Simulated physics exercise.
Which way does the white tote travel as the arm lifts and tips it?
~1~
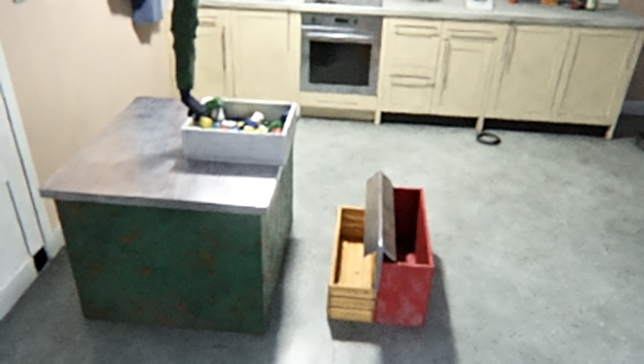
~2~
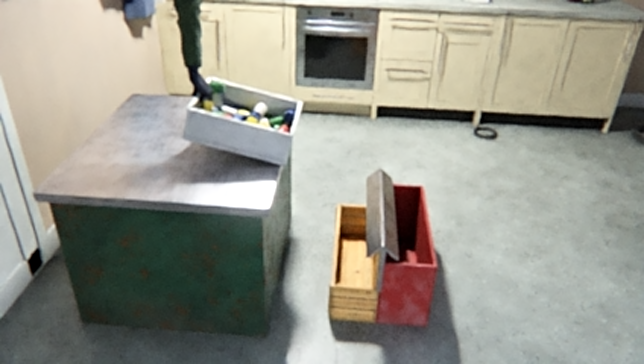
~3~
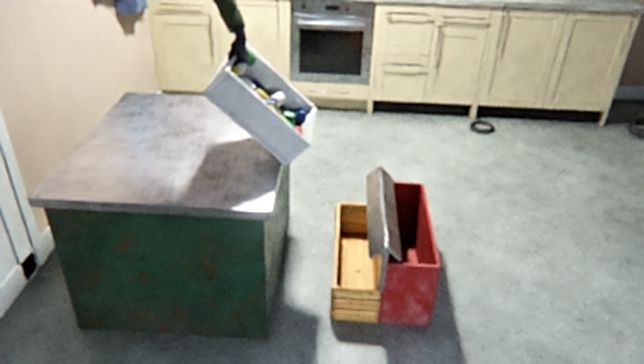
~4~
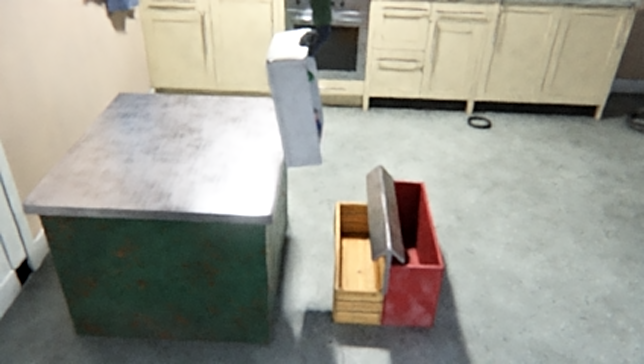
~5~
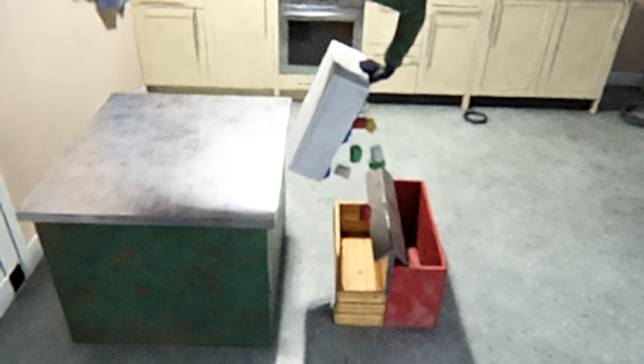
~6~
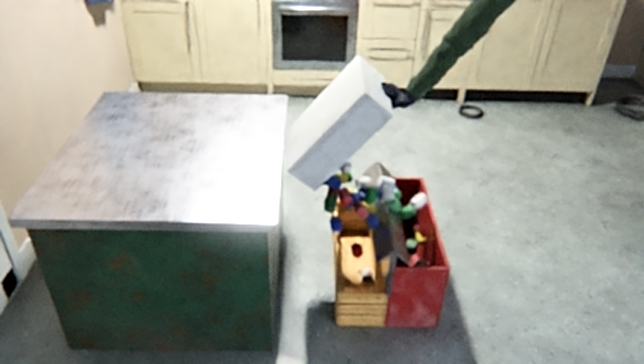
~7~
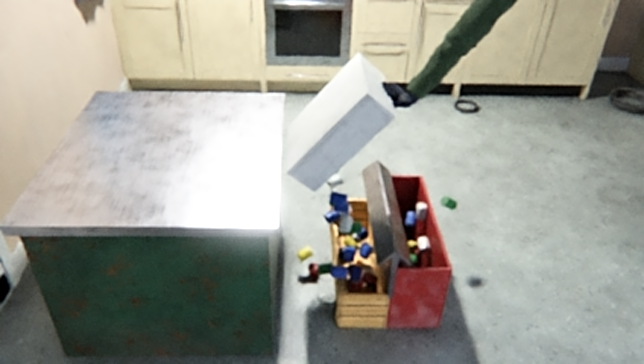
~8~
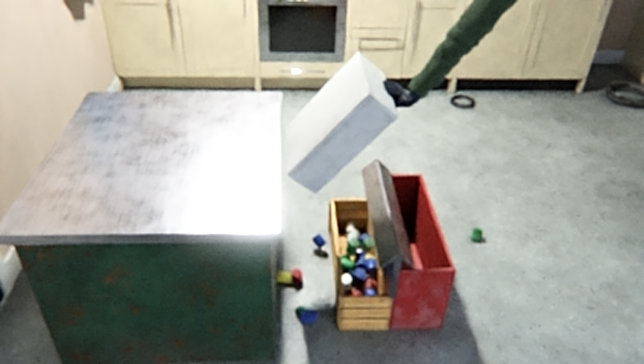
It moves to the right, leaving the bench and ending up tipped over near the wooden box and red bin.
